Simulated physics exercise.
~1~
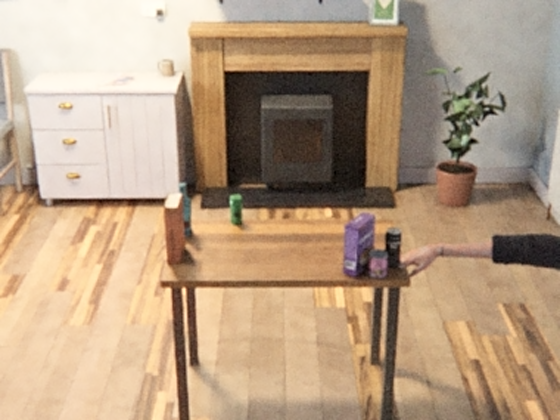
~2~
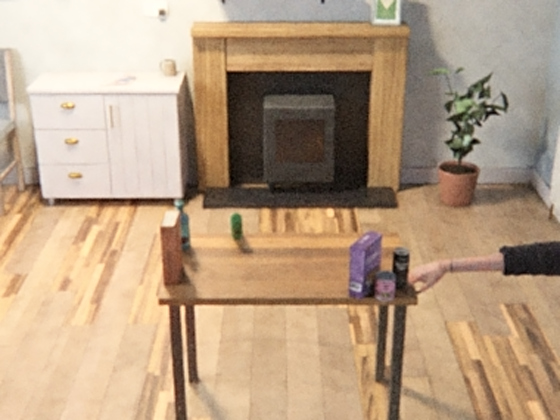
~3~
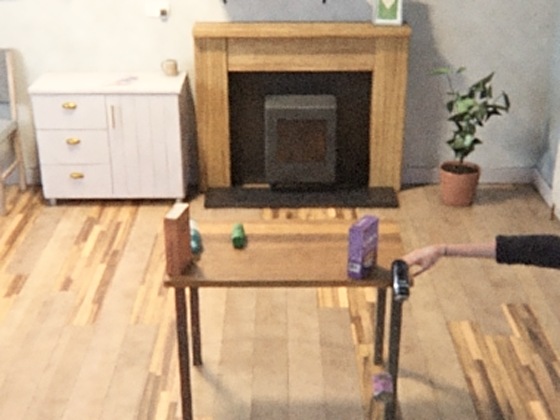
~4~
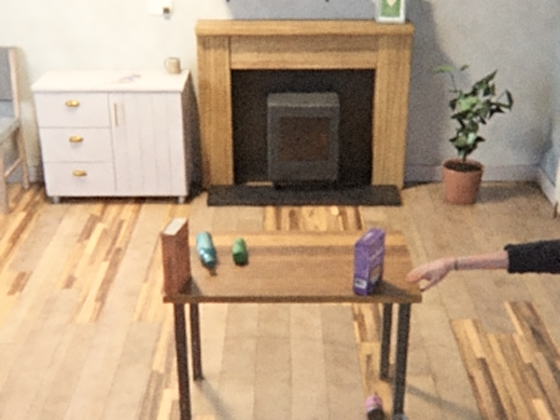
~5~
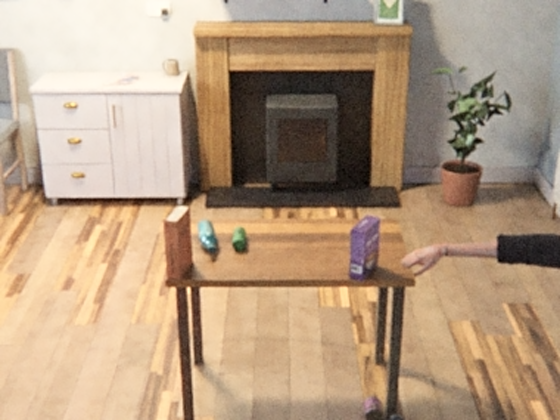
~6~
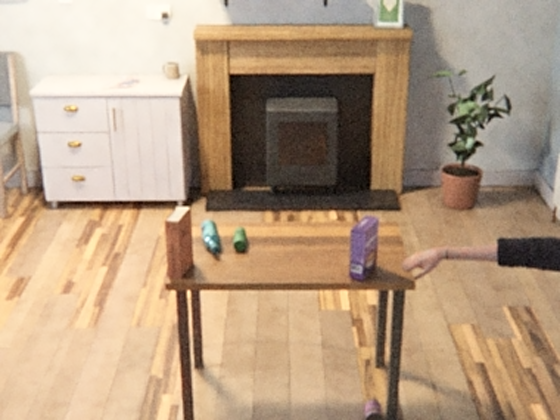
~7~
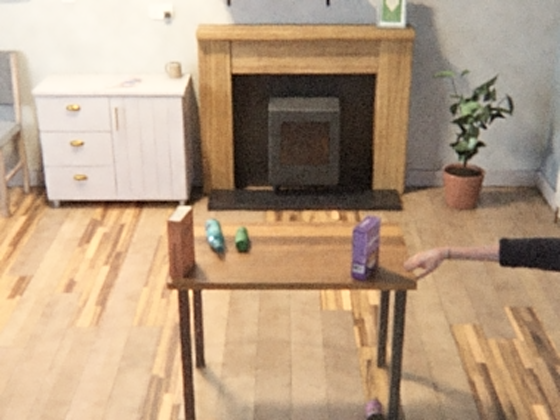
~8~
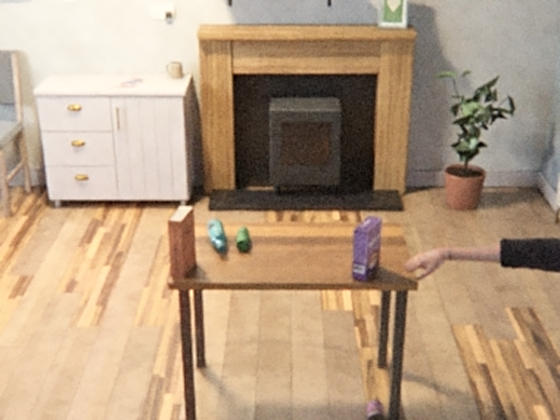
In a fireplace room, a hand jolts a small table, toppling a green shaker and turquoise bottle as two containers fall off.
